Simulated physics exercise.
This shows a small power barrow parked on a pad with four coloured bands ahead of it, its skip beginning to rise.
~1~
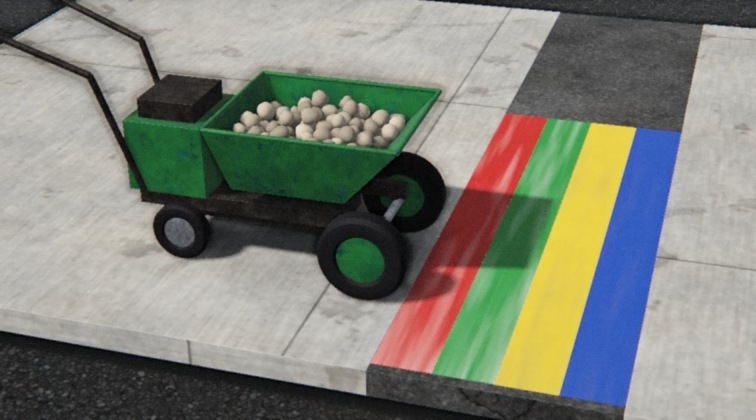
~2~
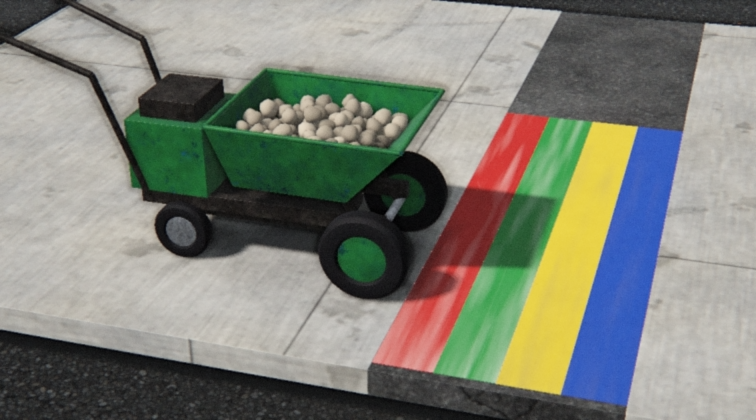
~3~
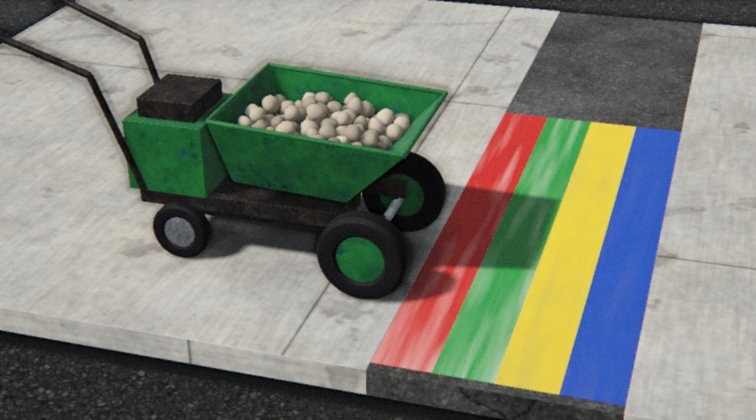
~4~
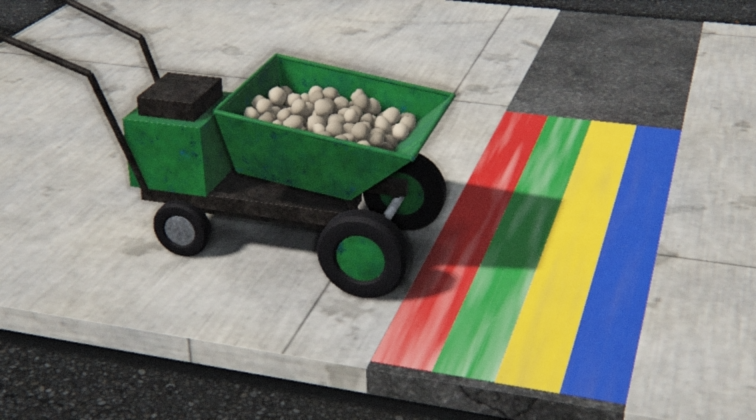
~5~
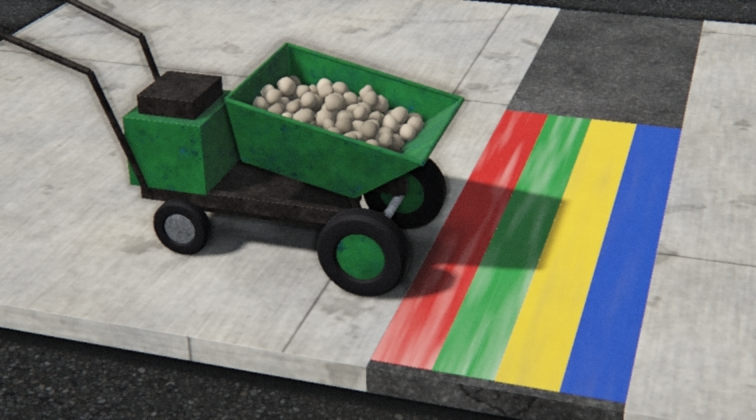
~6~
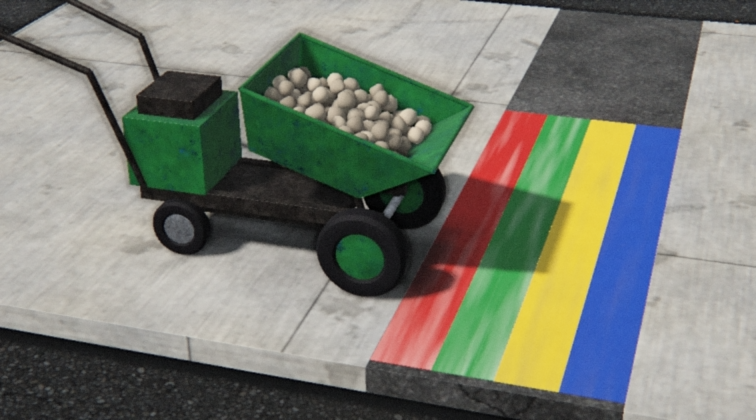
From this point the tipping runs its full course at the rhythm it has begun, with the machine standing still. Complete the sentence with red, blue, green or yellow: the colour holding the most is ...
The colour holding the most is yellow.
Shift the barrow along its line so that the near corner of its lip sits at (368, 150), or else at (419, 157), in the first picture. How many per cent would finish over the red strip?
Trial 1 around 0 %, trial 2 around 0 %.
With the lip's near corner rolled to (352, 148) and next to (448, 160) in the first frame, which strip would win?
I would say green the first time, then the blue strip the next.
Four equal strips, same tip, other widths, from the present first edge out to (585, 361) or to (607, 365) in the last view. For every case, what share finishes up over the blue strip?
Respectively 30 and 20 percent.
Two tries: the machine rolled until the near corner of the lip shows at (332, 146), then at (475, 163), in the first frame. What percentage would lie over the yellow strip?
Some 20 in a hundred, then some 10 in a hundred.
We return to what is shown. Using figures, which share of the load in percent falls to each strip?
Split by strip in per cent: Red 0; green 15; yellow 35; blue 25.
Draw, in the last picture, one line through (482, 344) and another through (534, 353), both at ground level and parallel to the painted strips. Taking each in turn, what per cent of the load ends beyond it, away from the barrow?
Around 90 per cent for the first, and 50 per cent for the second.
Soon, skip tipped steeply; all in the skip.
A while on, skip tipped right over; about two thirds in the skip; a small part over the green strip; about a quarter over the yellow strip; a stray few over the blue strip.
Towards the end, skip tipped right over; a small part in the skip; a small part over the green strip; about a third over the yellow strip; about a quarter over the blue strip; a small part off the paint.
Finally, skip tipped right over; a small part in the skip; none over the red strip; about a quarter over the green strip; about a third over the yellow strip; about a quarter over the blue strip; a small part off the paint.
